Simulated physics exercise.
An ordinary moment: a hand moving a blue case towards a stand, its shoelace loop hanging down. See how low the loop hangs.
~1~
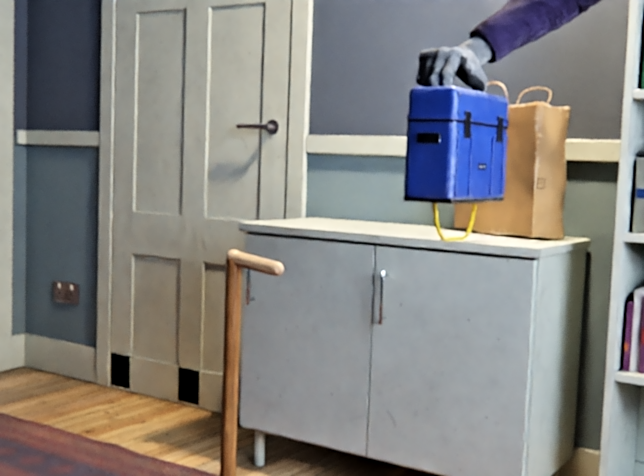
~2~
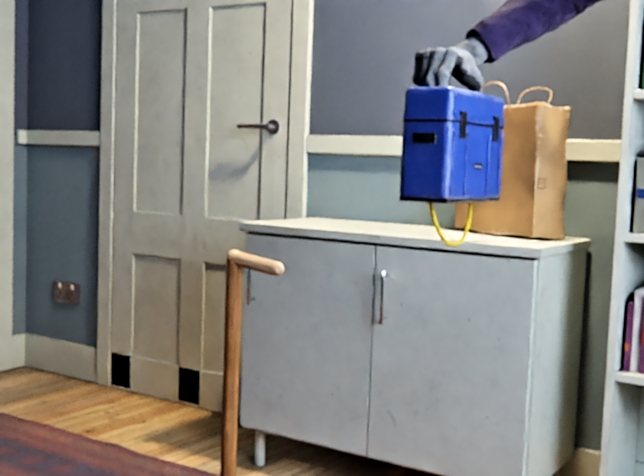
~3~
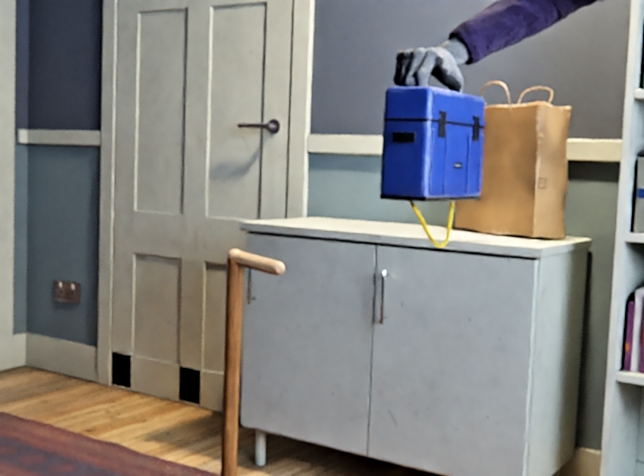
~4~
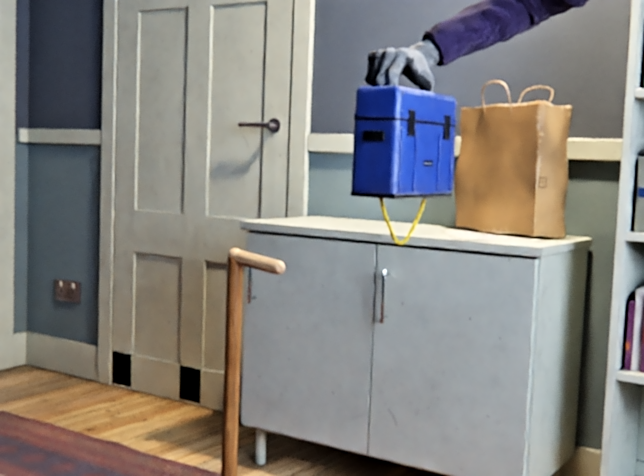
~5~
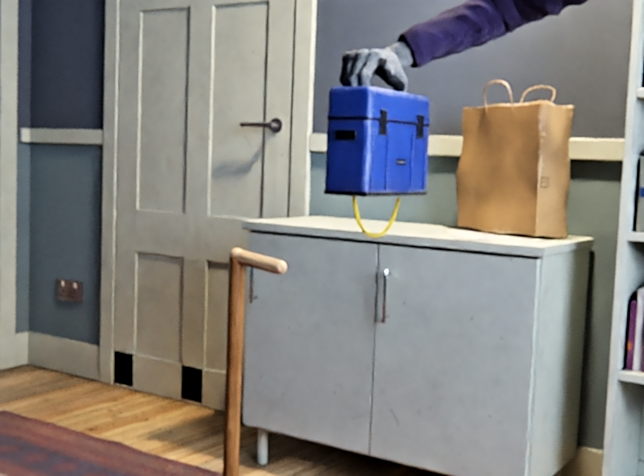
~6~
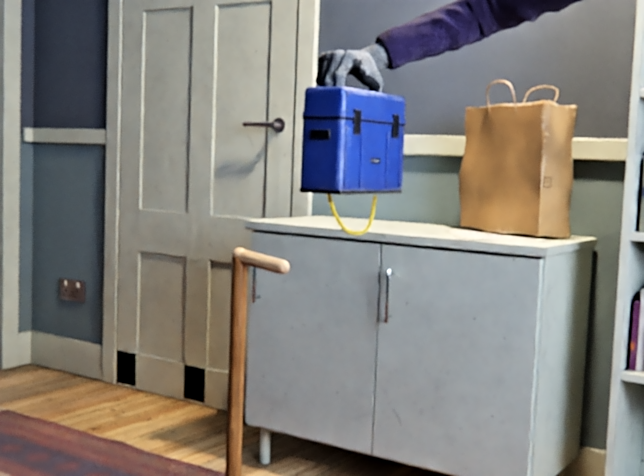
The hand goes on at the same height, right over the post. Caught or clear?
Outcome: The blue case passes clear.
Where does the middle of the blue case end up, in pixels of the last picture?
Around (123, 137).
Then, 0.36 s past the final frame, case nearing the post near (297, 141).
Then, 0.96 s past the final frame, case past the post near (211, 139).
Then, 1.56 s past the final frame, case past the post near (136, 137).
When it is over, case past the post near (123, 136). The blue case goes by freely.
